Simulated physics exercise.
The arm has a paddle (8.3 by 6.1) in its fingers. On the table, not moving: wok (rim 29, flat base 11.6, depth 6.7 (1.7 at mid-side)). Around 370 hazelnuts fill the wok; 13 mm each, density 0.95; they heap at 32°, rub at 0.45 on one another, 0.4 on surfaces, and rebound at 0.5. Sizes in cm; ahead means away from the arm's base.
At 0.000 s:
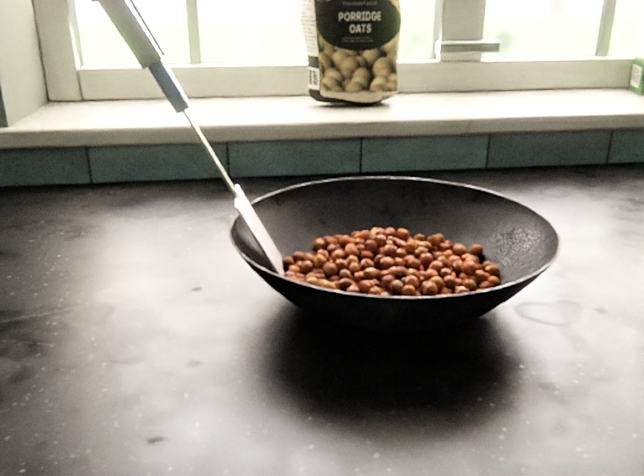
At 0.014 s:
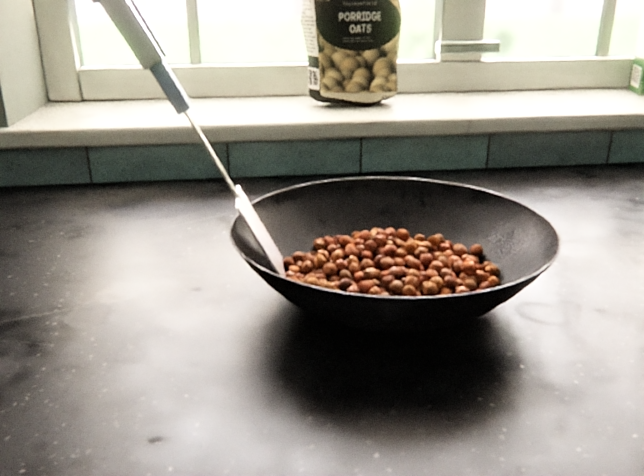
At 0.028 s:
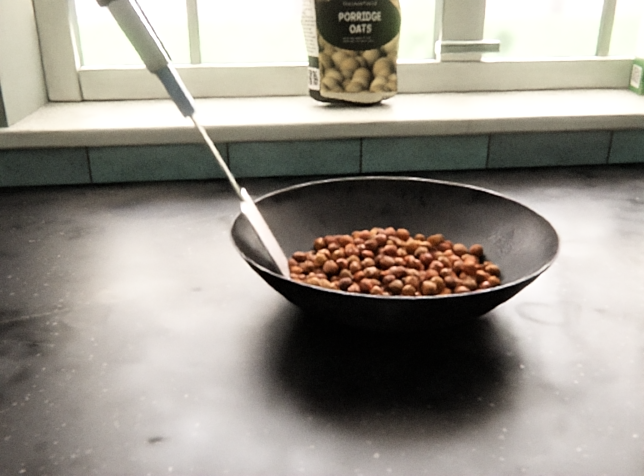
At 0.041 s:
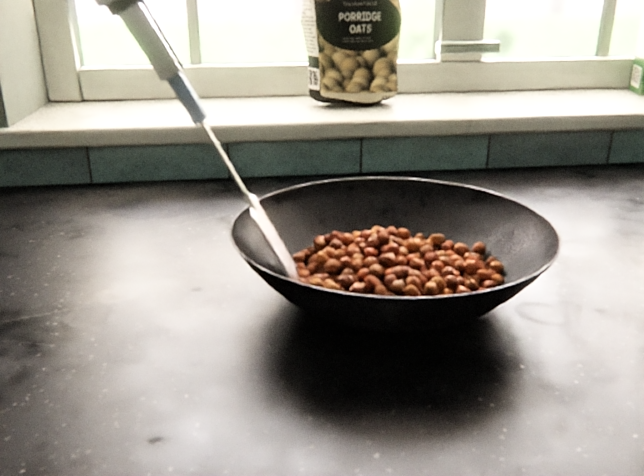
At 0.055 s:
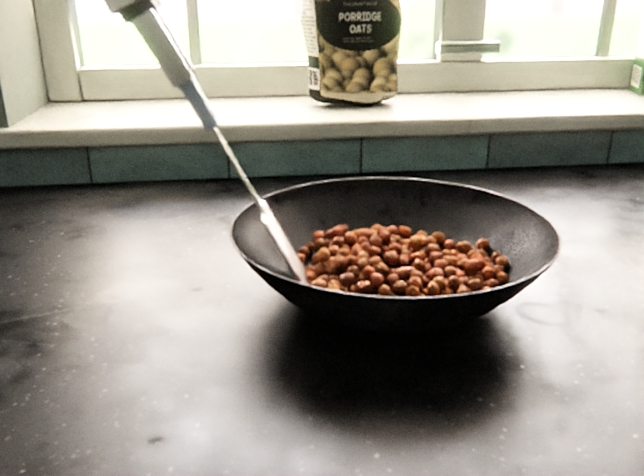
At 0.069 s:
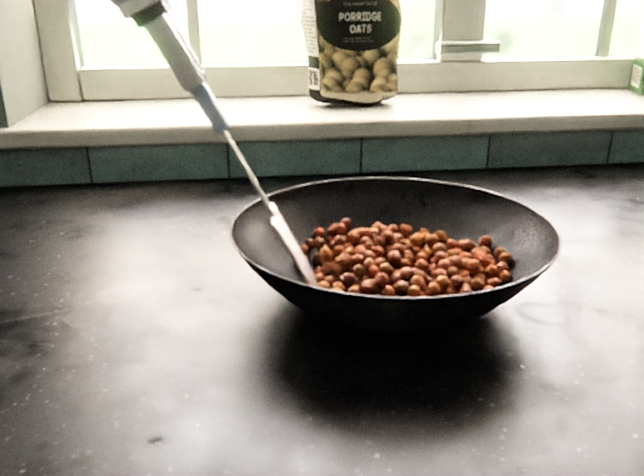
Paddle with a long handle sliding rightward in a dark wok, nudging a heap of hazelnuts slightly right on a dark countertop.
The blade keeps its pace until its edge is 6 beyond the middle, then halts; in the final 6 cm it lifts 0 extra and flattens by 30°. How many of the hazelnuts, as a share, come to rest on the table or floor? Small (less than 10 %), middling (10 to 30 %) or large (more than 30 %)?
Share on the table or floor: Small (less than 10 %).
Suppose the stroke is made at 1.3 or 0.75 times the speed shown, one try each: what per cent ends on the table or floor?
About 0 and 0 per cent.
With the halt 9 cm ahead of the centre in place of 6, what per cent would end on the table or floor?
In that case some 0 per cent.
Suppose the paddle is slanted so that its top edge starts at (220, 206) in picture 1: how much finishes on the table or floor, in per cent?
Some 0 per cent.
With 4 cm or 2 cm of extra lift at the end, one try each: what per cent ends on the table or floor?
About 0 and 0 per cent.
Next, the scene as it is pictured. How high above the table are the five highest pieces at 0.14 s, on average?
About 4 cm.
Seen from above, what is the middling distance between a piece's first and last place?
About 3 cm.
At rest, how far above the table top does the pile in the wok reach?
Roughly 6.5 cm.
After 0.14 s, sloping 63°, highest piece 5 above the table; 367 in the wok.
After 0.22 s, sloping 51°, highest piece 6 above the table; 367 in the wok.
After 0.46 s, sloping 33°, highest piece 6 above the table; 367 in the wok.
After 1.51 s, sloping 33°, highest piece 6 above the table; 367 in the wok.
At rest, 367 in the wok. That is 0 % on the table or floor.
